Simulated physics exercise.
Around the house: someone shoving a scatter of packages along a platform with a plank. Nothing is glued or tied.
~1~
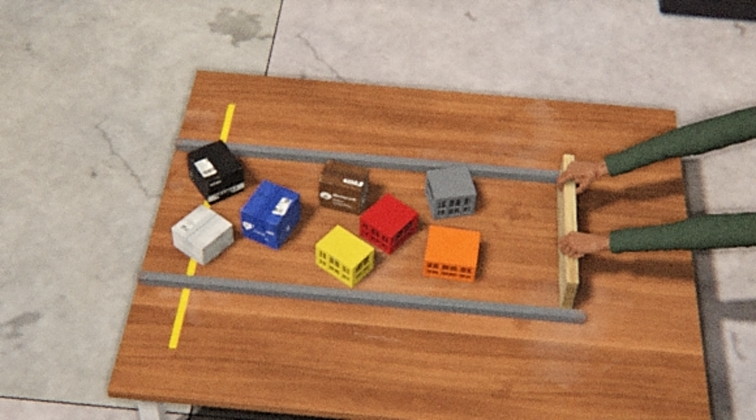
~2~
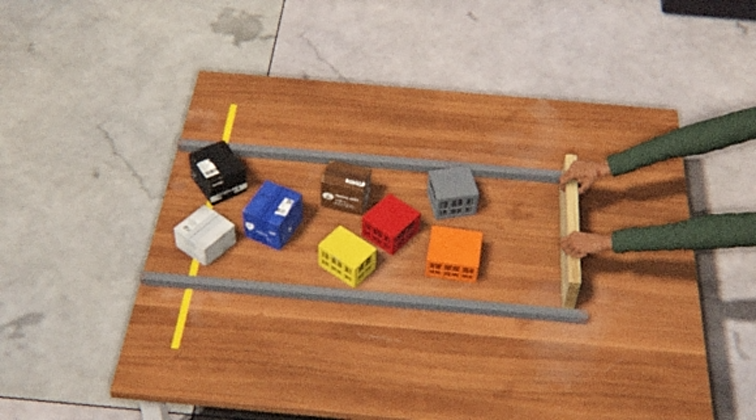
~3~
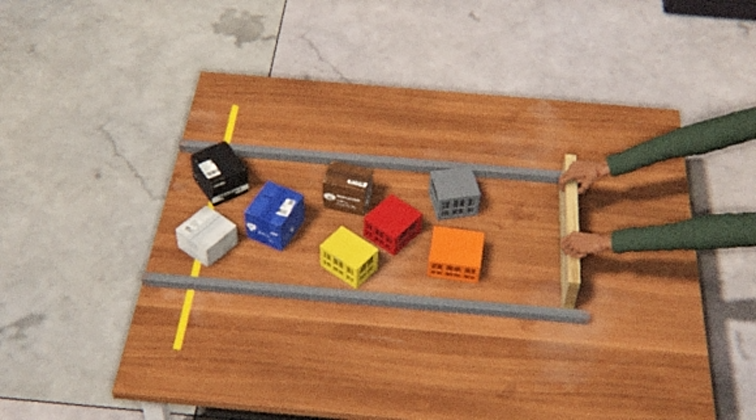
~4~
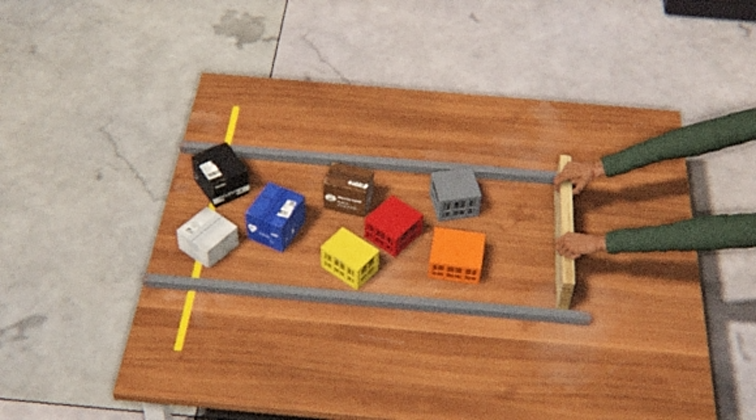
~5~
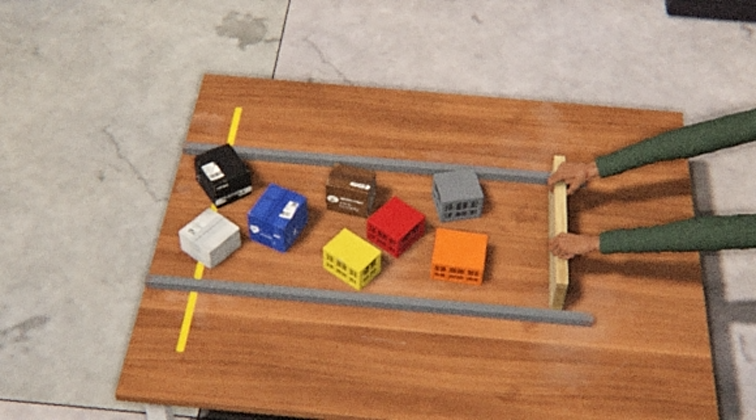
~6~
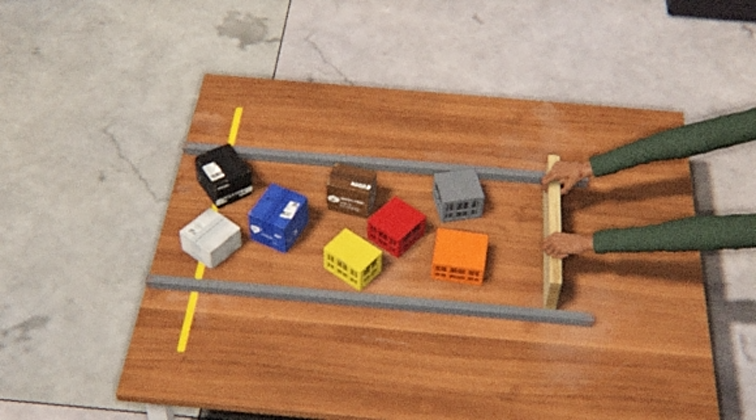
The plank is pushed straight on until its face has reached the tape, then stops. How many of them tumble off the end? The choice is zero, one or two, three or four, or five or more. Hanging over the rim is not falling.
Outcome: The number that fall off is five or more.
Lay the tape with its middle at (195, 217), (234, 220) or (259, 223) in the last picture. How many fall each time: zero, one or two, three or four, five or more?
For each place: At least five; three to four; one or two.
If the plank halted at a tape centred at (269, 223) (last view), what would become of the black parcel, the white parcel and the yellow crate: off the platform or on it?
The black parcel falls, the white parcel falls, the yellow crate does not fall.
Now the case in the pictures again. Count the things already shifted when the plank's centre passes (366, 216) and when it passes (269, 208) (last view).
6 and 8.
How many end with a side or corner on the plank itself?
3 of them.
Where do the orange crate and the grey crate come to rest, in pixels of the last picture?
First (181, 236), then (203, 160).
Early on, none off yet; black parcel at rest near (224, 176); white parcel at rest near (211, 239); blue parcel at rest near (279, 218).
A while later, none off yet; black parcel moving near (219, 176); white parcel travelled a little near (193, 243); blue parcel travelled about its own width near (227, 211).
Finally, the number that fall off is five or more; lost, yellow crate, brown parcel, blue parcel, white parcel and black parcel.
